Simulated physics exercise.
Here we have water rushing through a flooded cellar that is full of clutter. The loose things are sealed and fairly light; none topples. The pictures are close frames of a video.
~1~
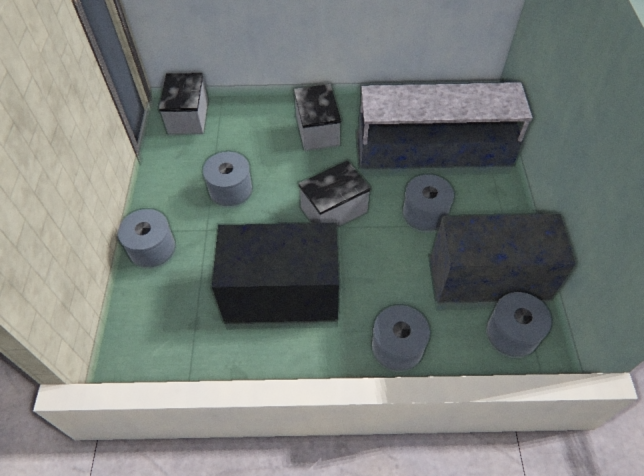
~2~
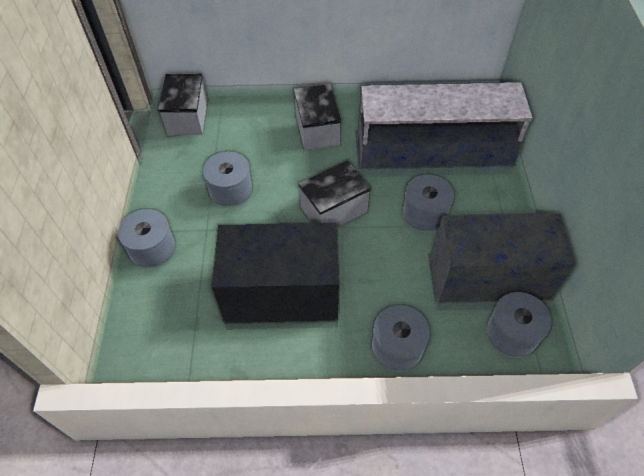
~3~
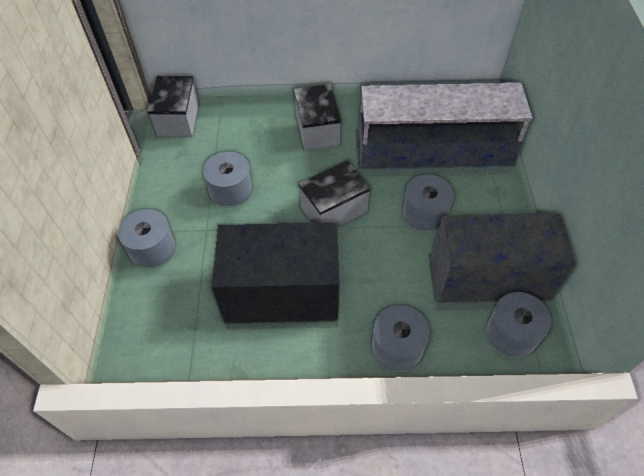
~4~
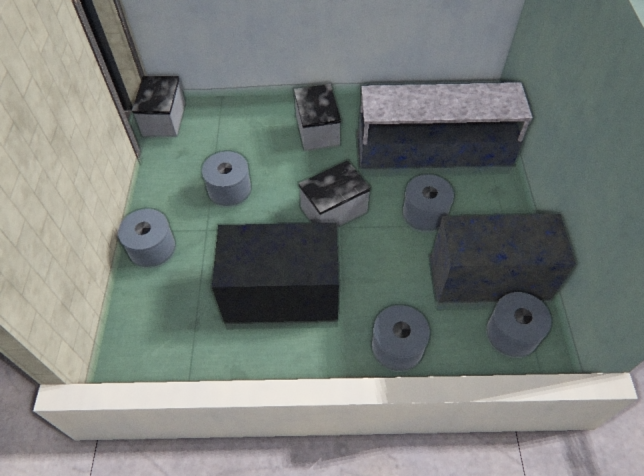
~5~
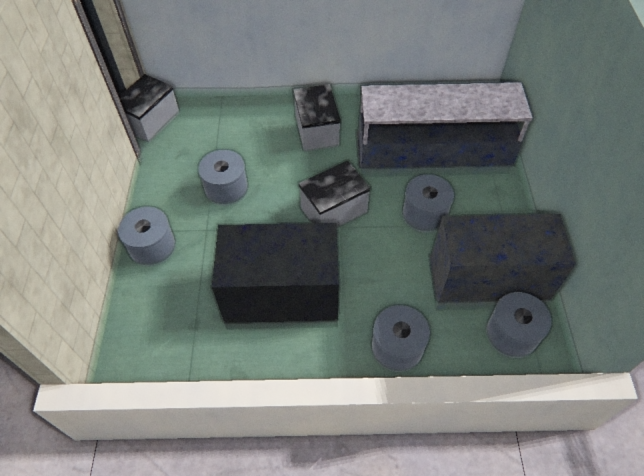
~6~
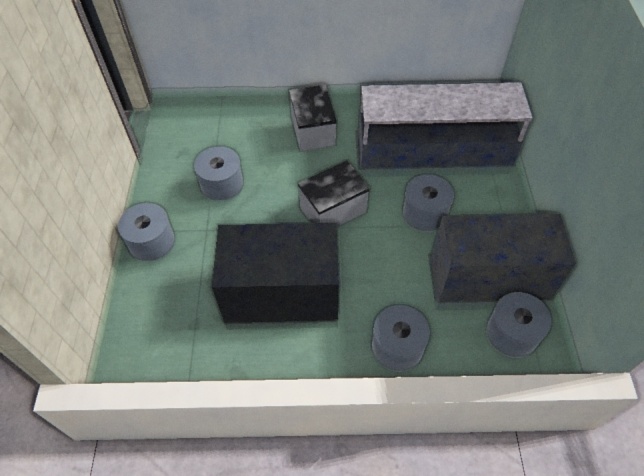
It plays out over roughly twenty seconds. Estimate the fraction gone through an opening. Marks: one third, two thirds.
Share: From one to two thirds.
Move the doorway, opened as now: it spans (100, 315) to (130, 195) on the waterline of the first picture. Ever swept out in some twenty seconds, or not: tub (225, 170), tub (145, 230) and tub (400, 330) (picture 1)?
In that order: Carried outside, gone, gone.
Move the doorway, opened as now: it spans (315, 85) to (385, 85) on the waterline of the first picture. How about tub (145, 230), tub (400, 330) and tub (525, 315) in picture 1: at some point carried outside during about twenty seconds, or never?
As listed: Kept in, stays, still in.
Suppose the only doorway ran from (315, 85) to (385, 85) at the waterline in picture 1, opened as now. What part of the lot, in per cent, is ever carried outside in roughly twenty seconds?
I make it 60 per cent.
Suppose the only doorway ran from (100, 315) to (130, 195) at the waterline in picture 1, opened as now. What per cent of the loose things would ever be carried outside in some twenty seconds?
Some 80 per cent.
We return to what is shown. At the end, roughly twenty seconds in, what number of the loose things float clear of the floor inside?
I count 3.
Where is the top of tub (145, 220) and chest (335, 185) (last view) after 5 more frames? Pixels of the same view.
Close to (143, 195) and (308, 174).
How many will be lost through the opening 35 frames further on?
4 of them.
A moment on, 1 of 8 are out; 7 afloat.
Next, 2 of 8 are out; 6 afloat.
Later, 4 of 8 are out; 4 afloat.
In the end, 5 of 8 are out; 3 afloat.
